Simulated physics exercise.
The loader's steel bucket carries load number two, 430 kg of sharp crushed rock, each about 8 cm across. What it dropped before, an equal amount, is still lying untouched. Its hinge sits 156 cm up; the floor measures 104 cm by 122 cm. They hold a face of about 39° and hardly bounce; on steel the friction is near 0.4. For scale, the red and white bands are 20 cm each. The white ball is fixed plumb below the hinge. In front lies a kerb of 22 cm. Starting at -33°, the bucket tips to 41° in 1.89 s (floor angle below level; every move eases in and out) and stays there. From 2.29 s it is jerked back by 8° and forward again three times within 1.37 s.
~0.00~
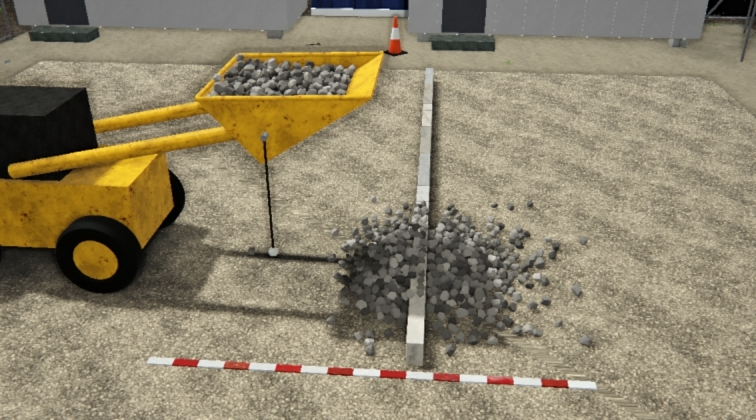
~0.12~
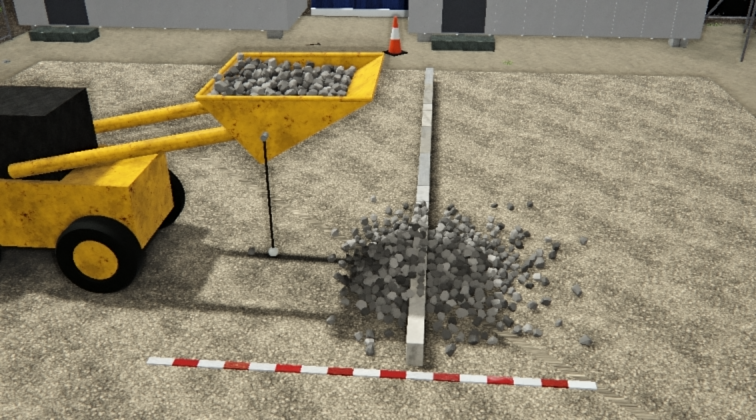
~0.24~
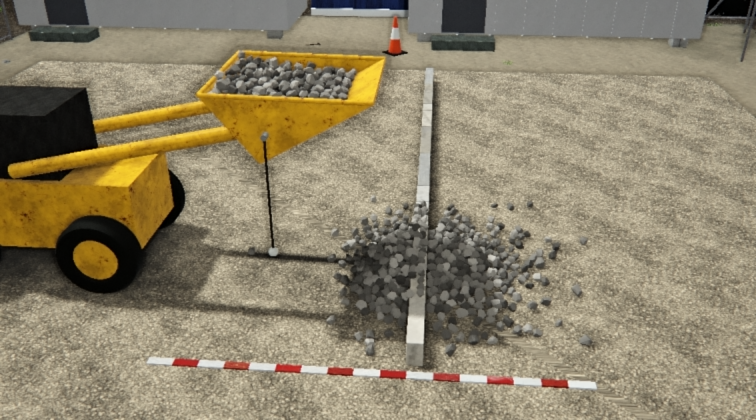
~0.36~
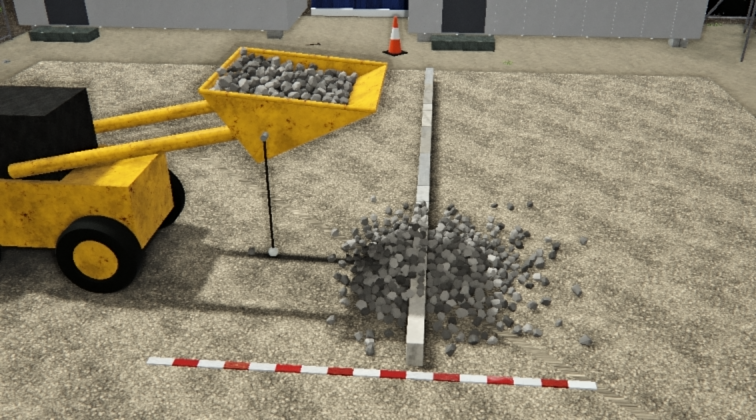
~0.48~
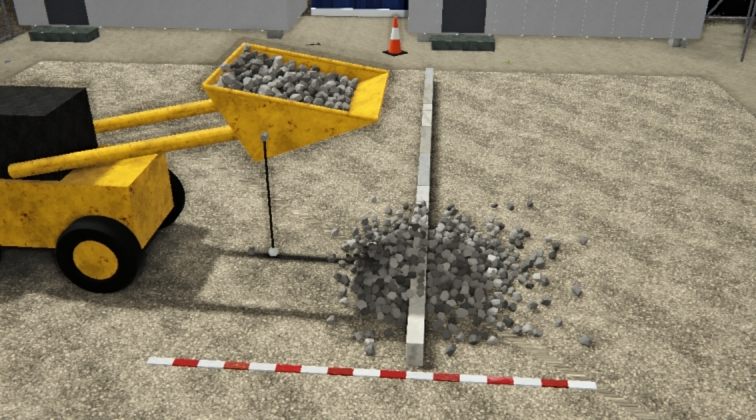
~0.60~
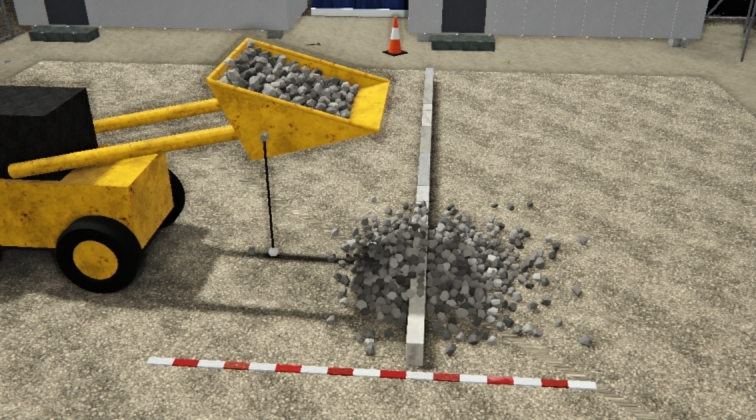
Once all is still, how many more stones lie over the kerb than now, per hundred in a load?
Some 26 per cent is added.
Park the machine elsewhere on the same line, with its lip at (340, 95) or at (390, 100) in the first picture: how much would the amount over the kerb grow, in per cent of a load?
Near 5 per cent from the first place, 45 from the second.
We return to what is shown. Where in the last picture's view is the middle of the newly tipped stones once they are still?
Their middle is at about (392, 251).
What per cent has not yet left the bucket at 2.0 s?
Roughly 50 per cent is still inside.
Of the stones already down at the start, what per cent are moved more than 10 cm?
About 5 per cent.
After 1.4 s the floor is at 30°; in per cent of one load, 100 in the bucket, 47 on this side of the kerb, 53 over the kerb; the foremost stones are at (561, 263).
After 2.0 s the floor is at 41°; in per cent of one load, 49 in the bucket, 97 on this side of the kerb, 53 over the kerb; the foremost stones are at (561, 263).
After 4.1 s the floor is at 41°; in per cent of one load, 0 in the bucket, 121 on this side of the kerb, 79 over the kerb; the foremost stones are at (561, 263).
After 6.9 s the floor is at 41°; in per cent of one load, 0 in the bucket, 121 on this side of the kerb, 79 over the kerb; the foremost stones are at (561, 263). Net gain over the kerb, 26.
